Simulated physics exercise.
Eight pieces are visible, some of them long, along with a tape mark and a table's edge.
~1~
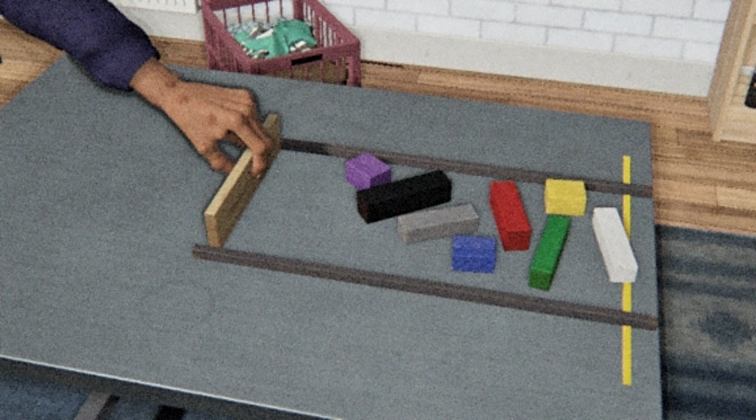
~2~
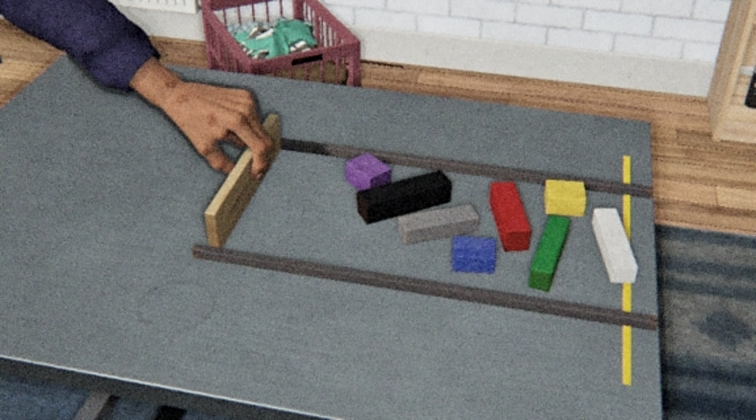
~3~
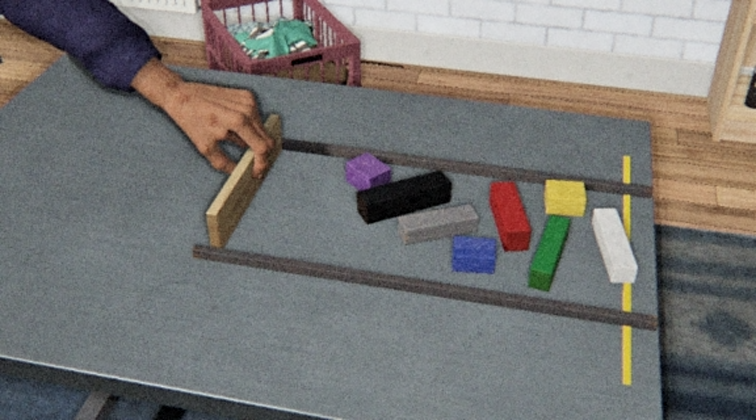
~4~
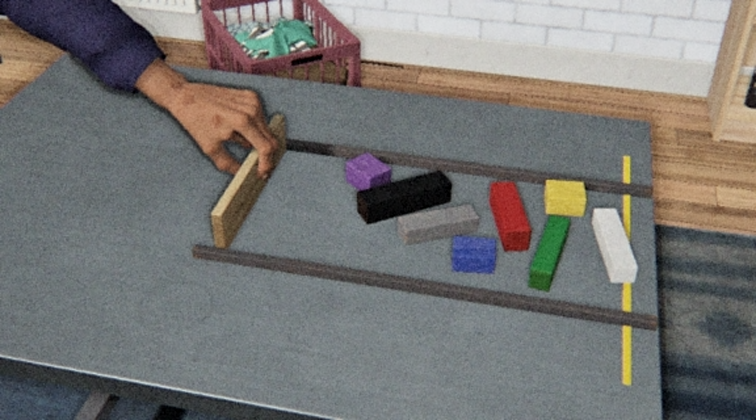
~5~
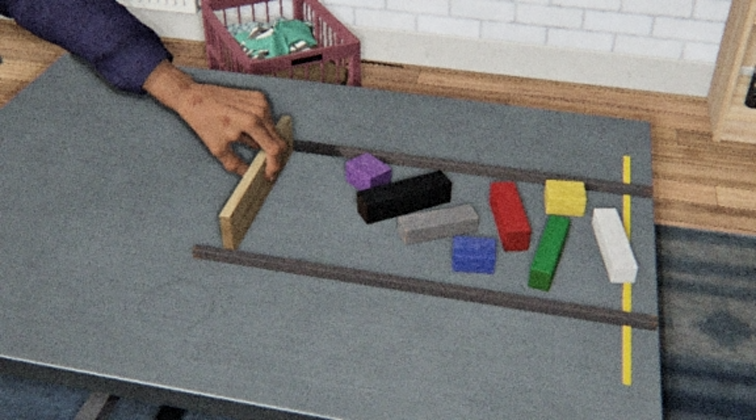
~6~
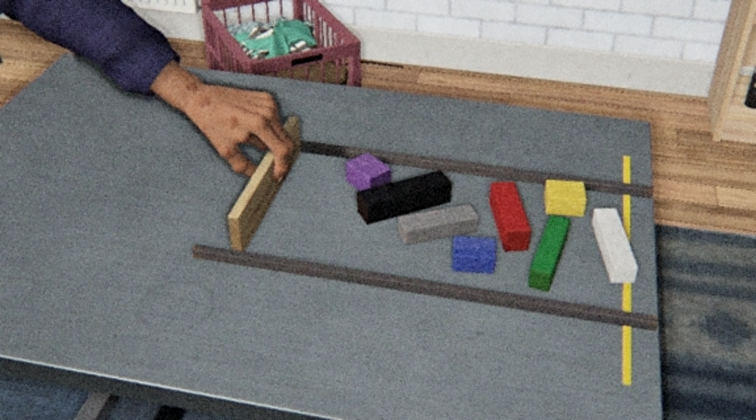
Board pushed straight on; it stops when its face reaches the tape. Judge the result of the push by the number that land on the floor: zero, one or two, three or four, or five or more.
The number that land on the floor is five or more.
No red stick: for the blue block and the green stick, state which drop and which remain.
The blue block stays put; the green stick comes off.
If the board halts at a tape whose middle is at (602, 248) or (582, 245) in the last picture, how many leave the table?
Respectively 4 and 4.
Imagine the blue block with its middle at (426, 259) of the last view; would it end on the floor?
It stays put.
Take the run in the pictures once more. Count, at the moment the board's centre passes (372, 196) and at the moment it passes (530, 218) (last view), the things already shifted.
I get 2 at the one place and 8 at the other.
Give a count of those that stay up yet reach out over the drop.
The total would be 1.
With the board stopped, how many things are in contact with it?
It touches 1.
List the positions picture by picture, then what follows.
The first frame shows white bar (614, 244); yellow block (565, 198); green stick (550, 252); board (246, 178); tape (627, 252).
The second frame shows yellow block (565, 198); board (246, 178).
The third frame shows green stick (550, 252); red stick (509, 215).
The fourth frame shows white bar (614, 244); black stick (405, 197).
The fifth frame shows yellow block (565, 198); blue block (474, 255).
The sixth frame shows white bar (614, 244); yellow block (565, 198); green stick (550, 252); board (268, 181); tape (627, 252).
A little later, none off yet; white bar at rest near (614, 244); yellow block at rest near (565, 198); green stick at rest near (550, 252).
When it is over, the number that fall off is five or more; down, black stick, grey bar, blue block, red stick, green stick, yellow block and white bar.
